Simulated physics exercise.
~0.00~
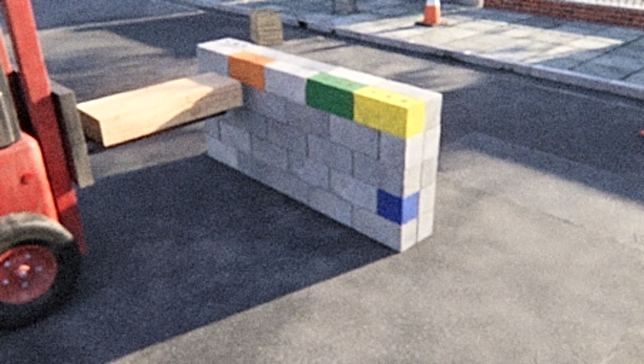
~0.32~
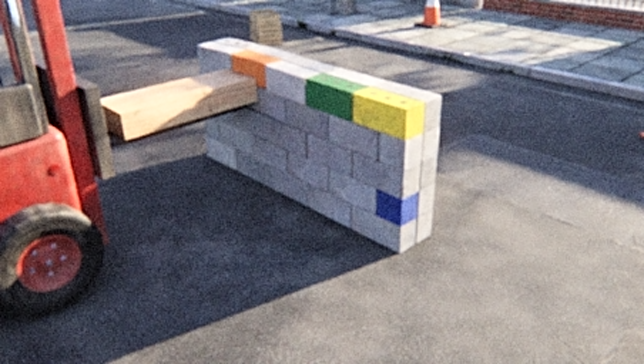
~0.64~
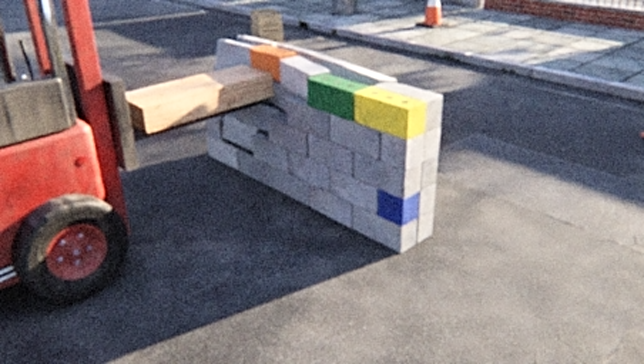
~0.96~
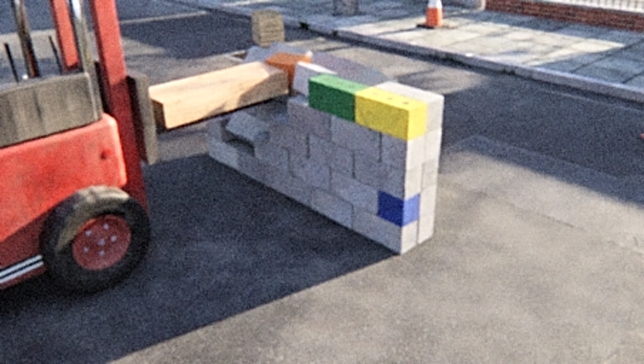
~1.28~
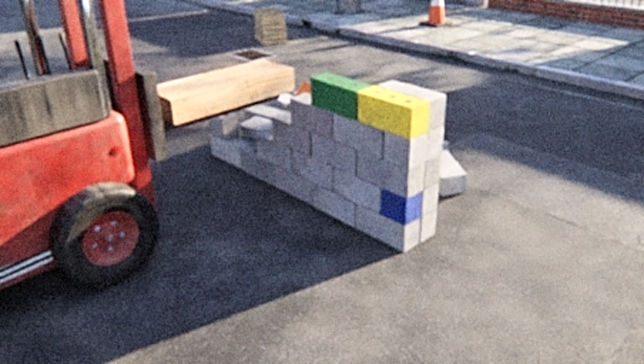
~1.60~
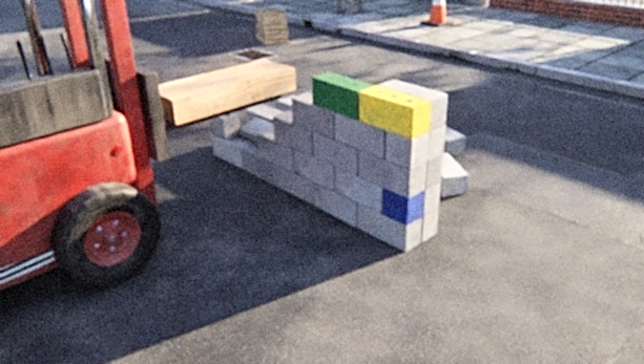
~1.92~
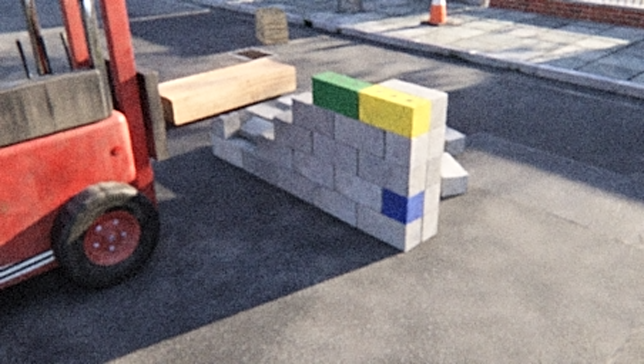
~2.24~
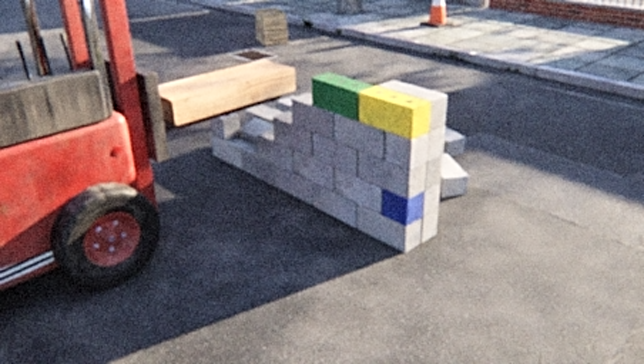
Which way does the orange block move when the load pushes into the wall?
The orange block moves to the right as the load pushes in, tipping before it drops out of view.
In the video, a red forklift pushes a long wooden load rightward into a concrete block wall, knocking down the far left part, including the orange block, then stops while the green, yellow and blue blocks stay in place.
